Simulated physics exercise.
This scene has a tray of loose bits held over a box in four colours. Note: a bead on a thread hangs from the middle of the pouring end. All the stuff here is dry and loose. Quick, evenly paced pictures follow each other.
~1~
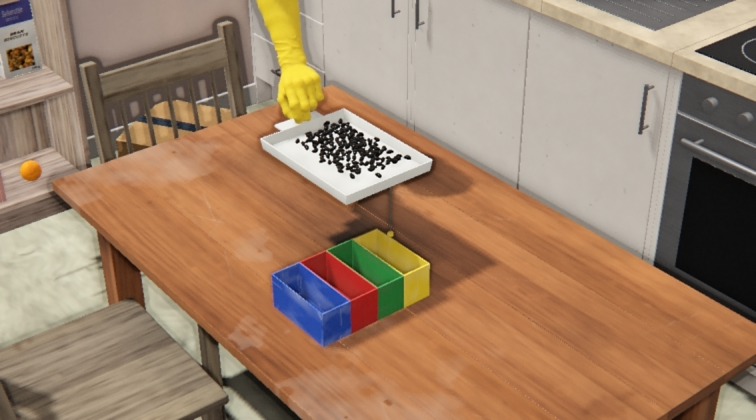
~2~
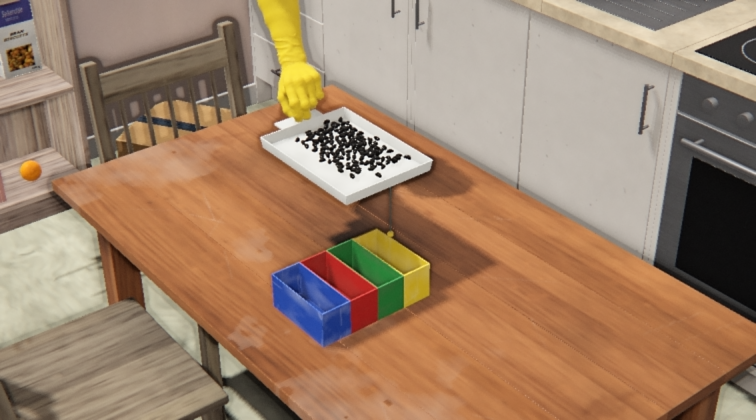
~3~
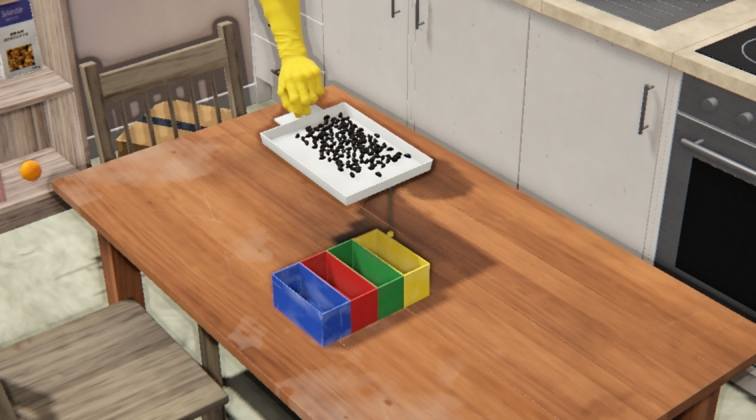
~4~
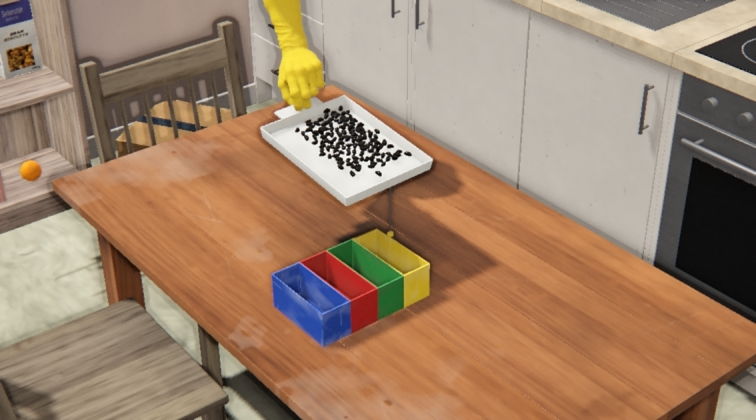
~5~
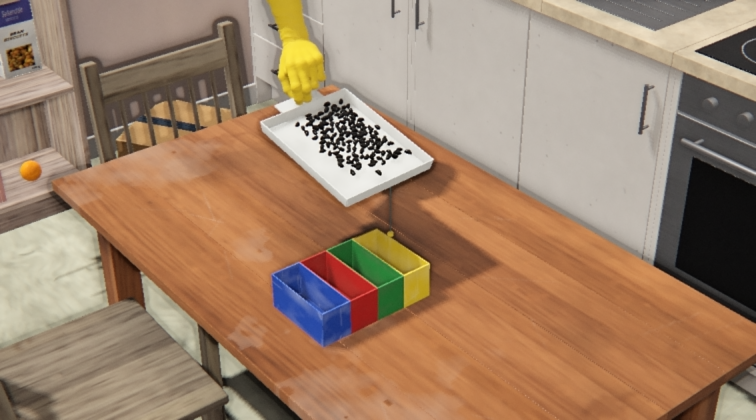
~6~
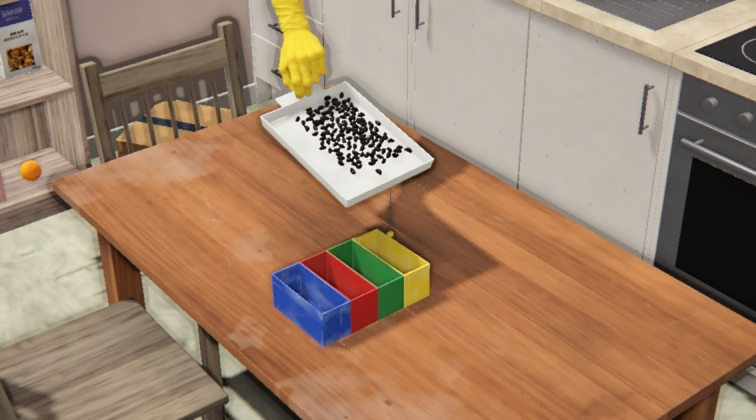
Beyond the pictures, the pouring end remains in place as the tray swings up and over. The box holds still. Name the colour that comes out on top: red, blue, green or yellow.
Green comes out on top.
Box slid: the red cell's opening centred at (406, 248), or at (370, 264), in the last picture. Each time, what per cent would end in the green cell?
I'd say about 10 percent, followed by about 30 percent.
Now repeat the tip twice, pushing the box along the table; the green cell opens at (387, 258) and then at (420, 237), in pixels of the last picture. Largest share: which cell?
Try 1 - the red cell. Try 2 - the blue cell.
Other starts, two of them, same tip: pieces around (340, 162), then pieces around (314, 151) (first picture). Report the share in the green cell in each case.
It would be roughly 60 per cent for the first and roughly 60 per cent for the second.
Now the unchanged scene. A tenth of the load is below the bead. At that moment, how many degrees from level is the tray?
Somewhere near 110°.
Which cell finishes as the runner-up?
Ranked number two: The yellow cell.
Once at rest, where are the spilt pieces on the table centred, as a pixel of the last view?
Estimate: About (453, 303).
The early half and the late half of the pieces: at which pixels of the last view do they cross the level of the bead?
The opening half passes (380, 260), the closing half (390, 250).
Soon after the last picture, tray tipped steeply; all on the tray.
A little later, tray tipped right over; nearly all on the tray; a small part in the green cell; a stray few in the red cell; a stray few falling or outside the box.
Later still, tray tipped past a quarter turn; about half in the green cell; about a quarter in the yellow cell; a small part in the red cell; a stray few in the blue cell; about a quarter falling or outside the box.
At rest, tray tipped past a quarter turn; about half in the green cell; about a quarter in the yellow cell; a small part in the red cell; a stray few in the blue cell; about a quarter outside the box.
